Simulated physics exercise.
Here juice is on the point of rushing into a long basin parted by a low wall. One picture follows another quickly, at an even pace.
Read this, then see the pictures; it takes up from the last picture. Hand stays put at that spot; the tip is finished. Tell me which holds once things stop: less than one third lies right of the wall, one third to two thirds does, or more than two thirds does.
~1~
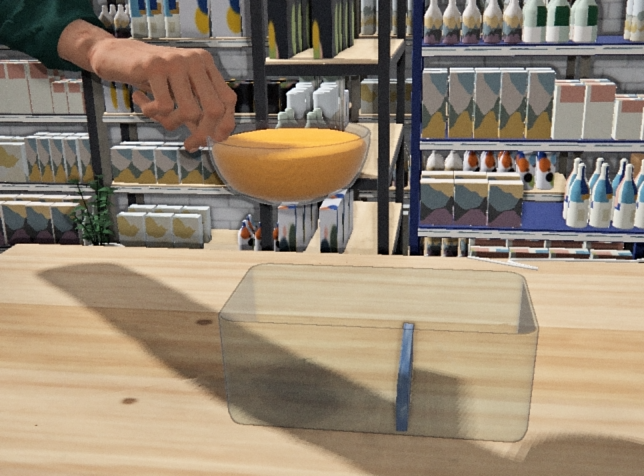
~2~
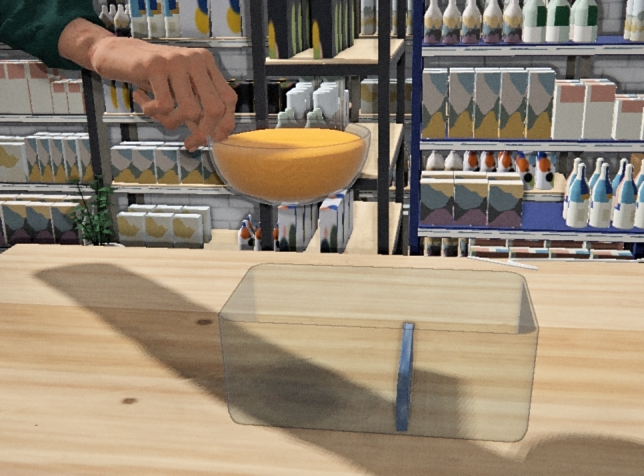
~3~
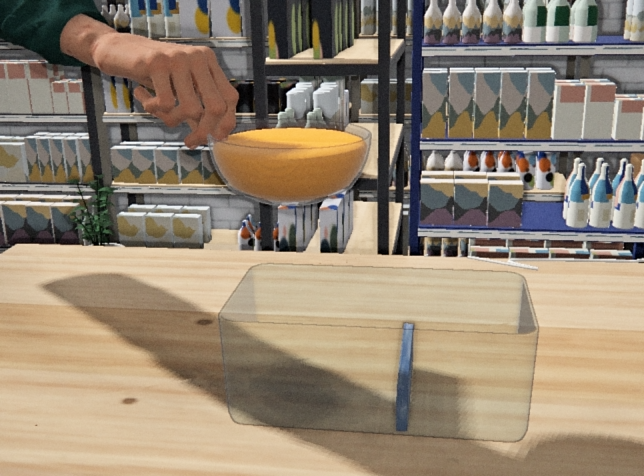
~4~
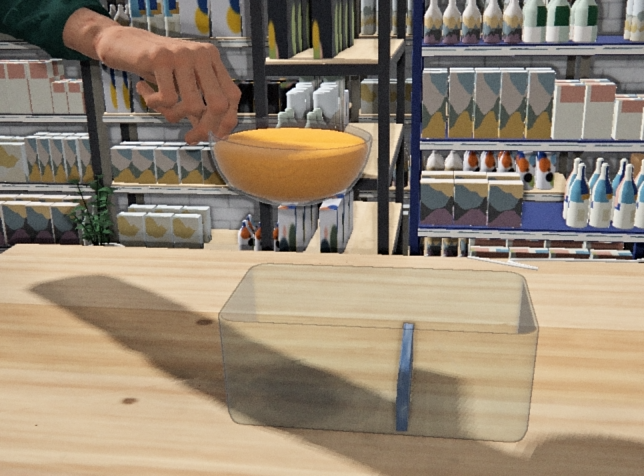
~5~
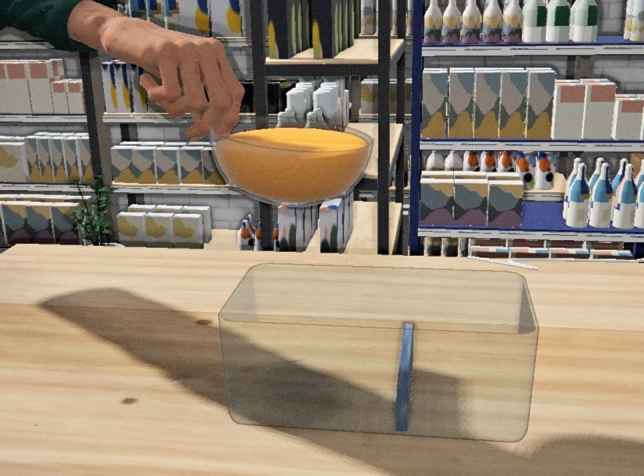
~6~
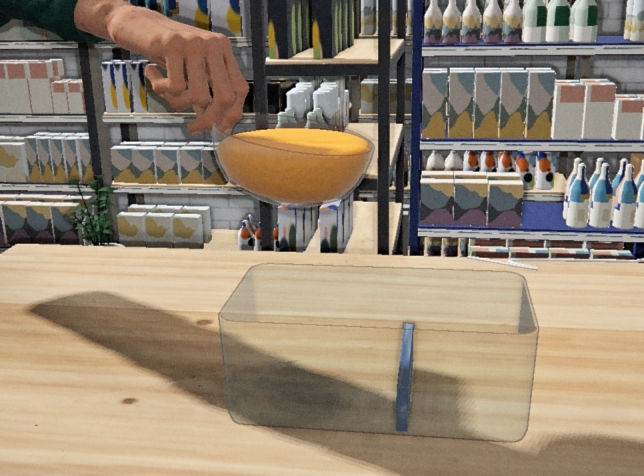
Once it settles, the part right of the wall is beyond two thirds, I'd say.
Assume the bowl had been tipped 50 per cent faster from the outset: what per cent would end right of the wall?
Around 65 percent ends up there.
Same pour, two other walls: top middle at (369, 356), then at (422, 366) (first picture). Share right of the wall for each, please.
The first placement gives around 90 percent, the second 60 percent.
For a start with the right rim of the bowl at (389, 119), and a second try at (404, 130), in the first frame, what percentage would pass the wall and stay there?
About 85 per cent, then about 85 per cent.
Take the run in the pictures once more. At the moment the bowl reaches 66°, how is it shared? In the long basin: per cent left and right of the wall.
About 0 per cent on the left and 30 on the right.
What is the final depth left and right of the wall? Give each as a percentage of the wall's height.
10 per cent left, 70 per cent right.
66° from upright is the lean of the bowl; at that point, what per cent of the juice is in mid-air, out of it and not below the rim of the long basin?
Roughly 35 per cent.
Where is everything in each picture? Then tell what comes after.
In the first frame, tilt 0°; pouring edge (369, 135); surface from (217, 141) to (367, 142); the long basin's rim runs from (236, 291) to (530, 302); the wall's top is at (406, 355).
In the second frame, tilt 0°; pouring edge (369, 136); surface from (217, 141) to (367, 143).
In the third frame, tilt 2°; pouring edge (370, 138); surface from (217, 140) to (367, 144).
In the fourth frame, tilt 4°; pouring edge (371, 141); surface from (218, 140) to (369, 145).
In the fifth frame, tilt 7°; pouring edge (372, 145); surface from (220, 139) to (370, 145).
In the sixth frame, tilt 11°; pouring edge (373, 150); surface from (221, 140) to (371, 146).
A moment on, the bowl is tipped part way and 31 per cent is still to pour, 2 is left of the wall and 32 right of it.
Next, the bowl is tipped right over and 0 per cent is still to pour, 23 is left of the wall and 74 right of it.
Then the bowl is tipped right over and 0 per cent is still to pour, 25 is left of the wall and 75 right of it.
Later the bowl is tipped right over and 0 per cent is still to pour, 25 is left of the wall and 75 right of it.
At rest 25 per cent lies left of the wall, 75 right of it and 1 outside.
